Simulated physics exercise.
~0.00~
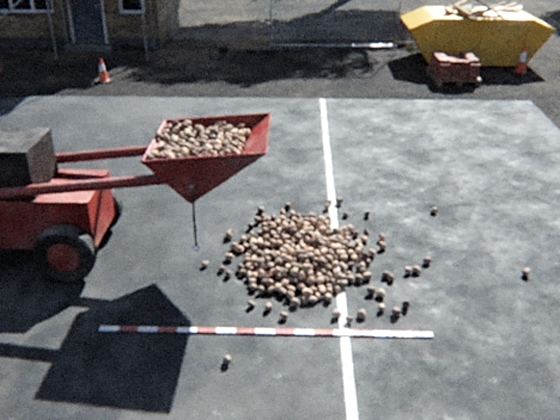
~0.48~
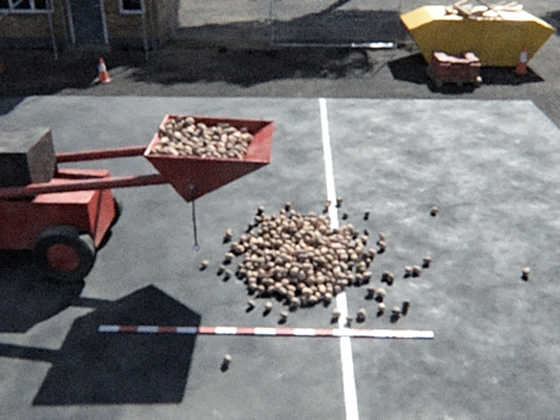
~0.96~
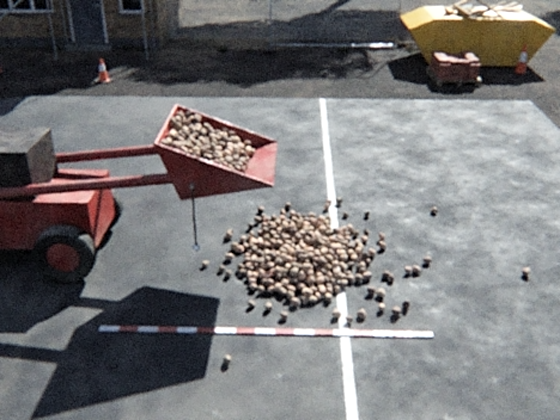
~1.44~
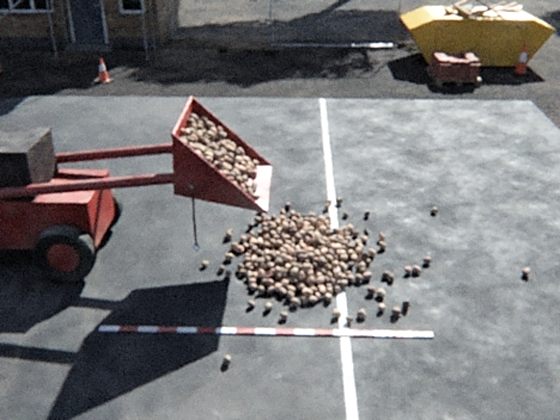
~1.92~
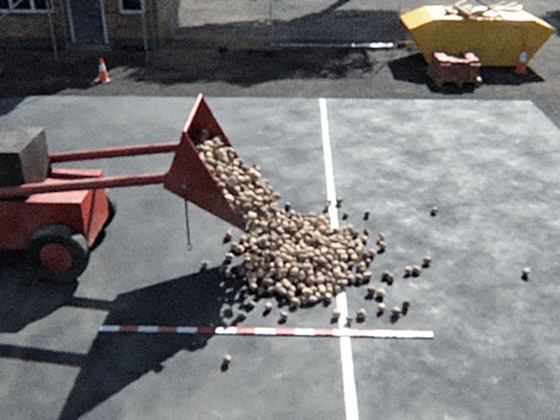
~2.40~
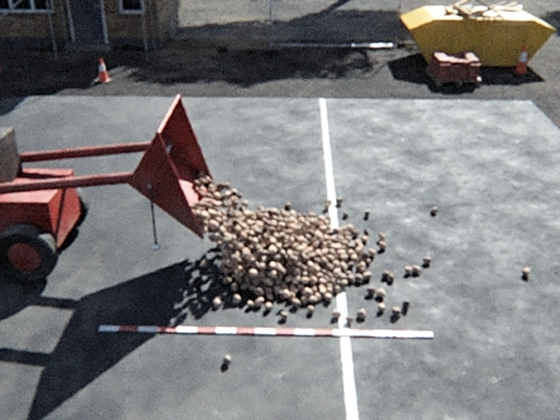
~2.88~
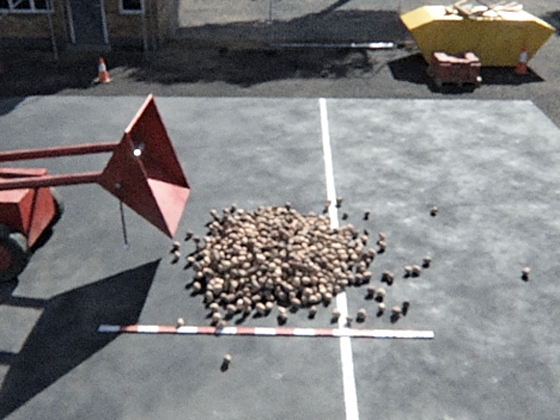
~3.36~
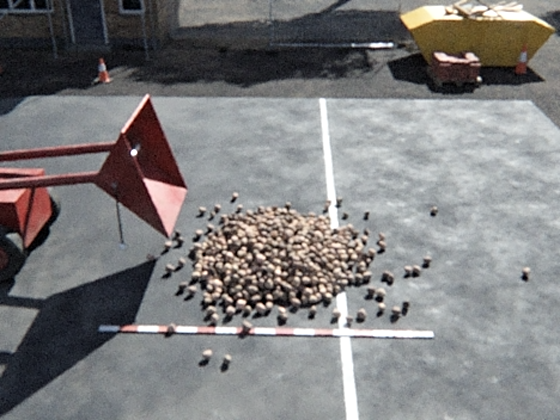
A red loader on the left holds a raised bucket full of pale brown, potato-like stones beside a loose heap of the same on a grey yard, seen from above. A white line runs across the ground behind the heap's right part, a red and white staff lies in front, and a yellow skip stands at the upper right. The bucket tips steeply to the right, and its load slides onto the heap's near left side. The loader backs away leftward as the bucket empties. Finally it stops, still tipped, beside a broader heap, with a few stones scattered around.
